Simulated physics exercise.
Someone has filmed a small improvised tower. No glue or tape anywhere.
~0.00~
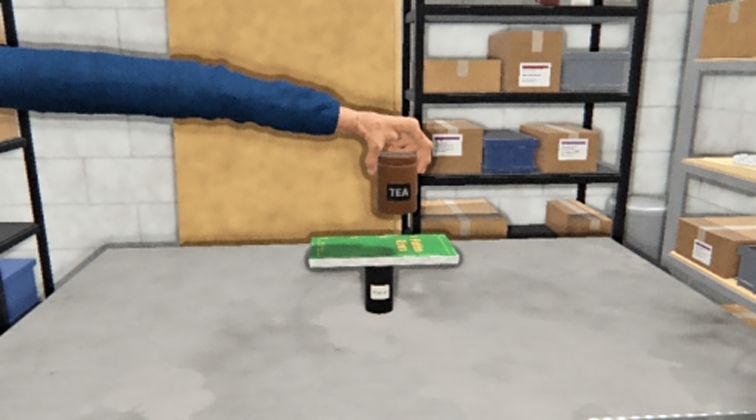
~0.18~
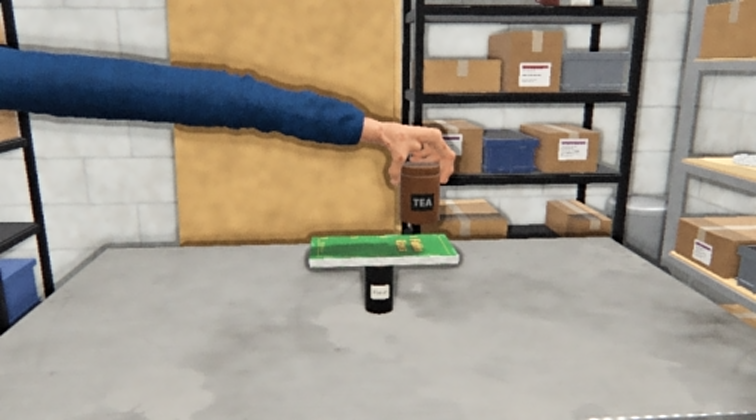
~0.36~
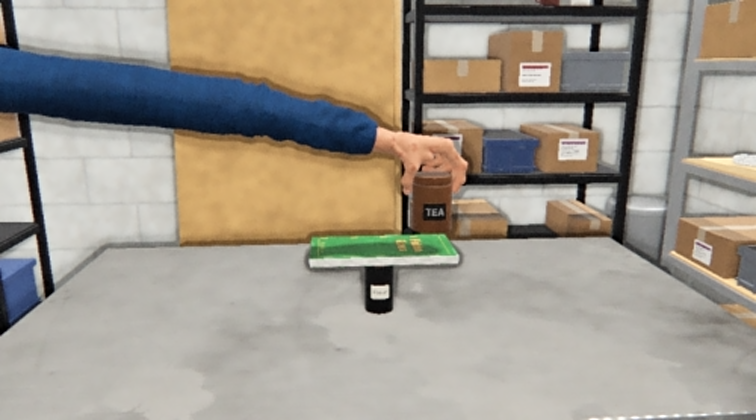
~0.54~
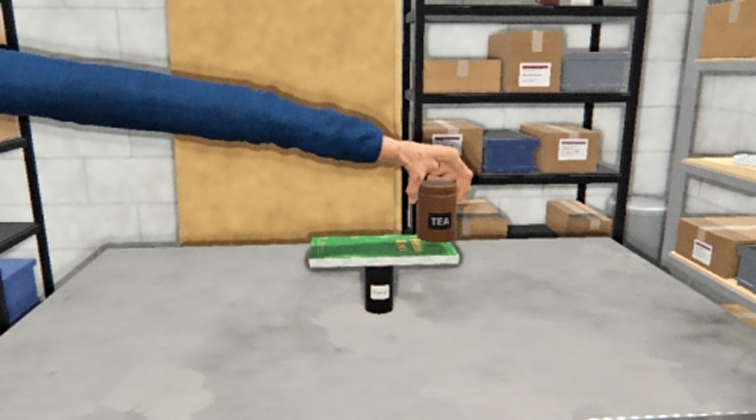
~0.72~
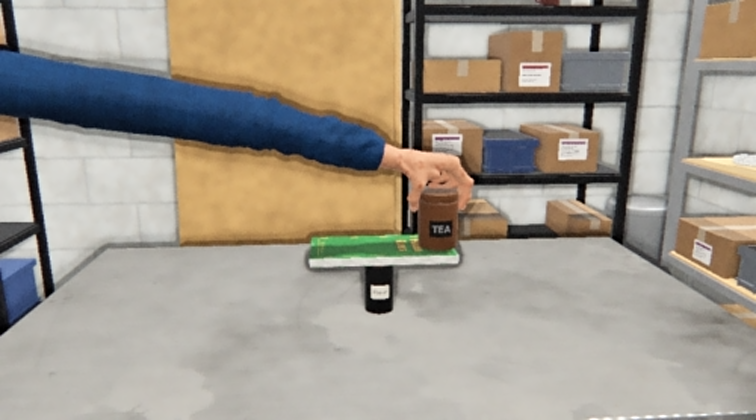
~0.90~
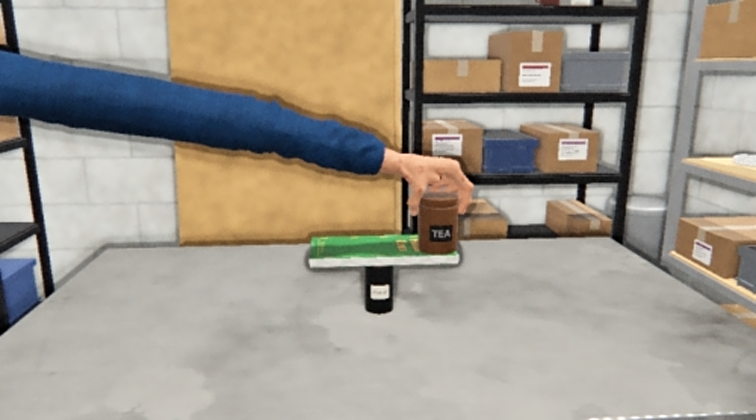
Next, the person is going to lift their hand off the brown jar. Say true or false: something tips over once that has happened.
True - something tips over.
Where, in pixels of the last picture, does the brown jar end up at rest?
Near (494, 302).
By 1.20 s, brown jar now fallen; green book tilted by 42°.
By 1.30 s, green book tilted by 63°.
By 1.60 s, green book tilted by 44°.
When it is over (3.5 s), fallen, brown jar; lying over in the stack, green book; black jar as before. End places, in pixels of the last picture, brown jar near (494, 302). The stack gives way.
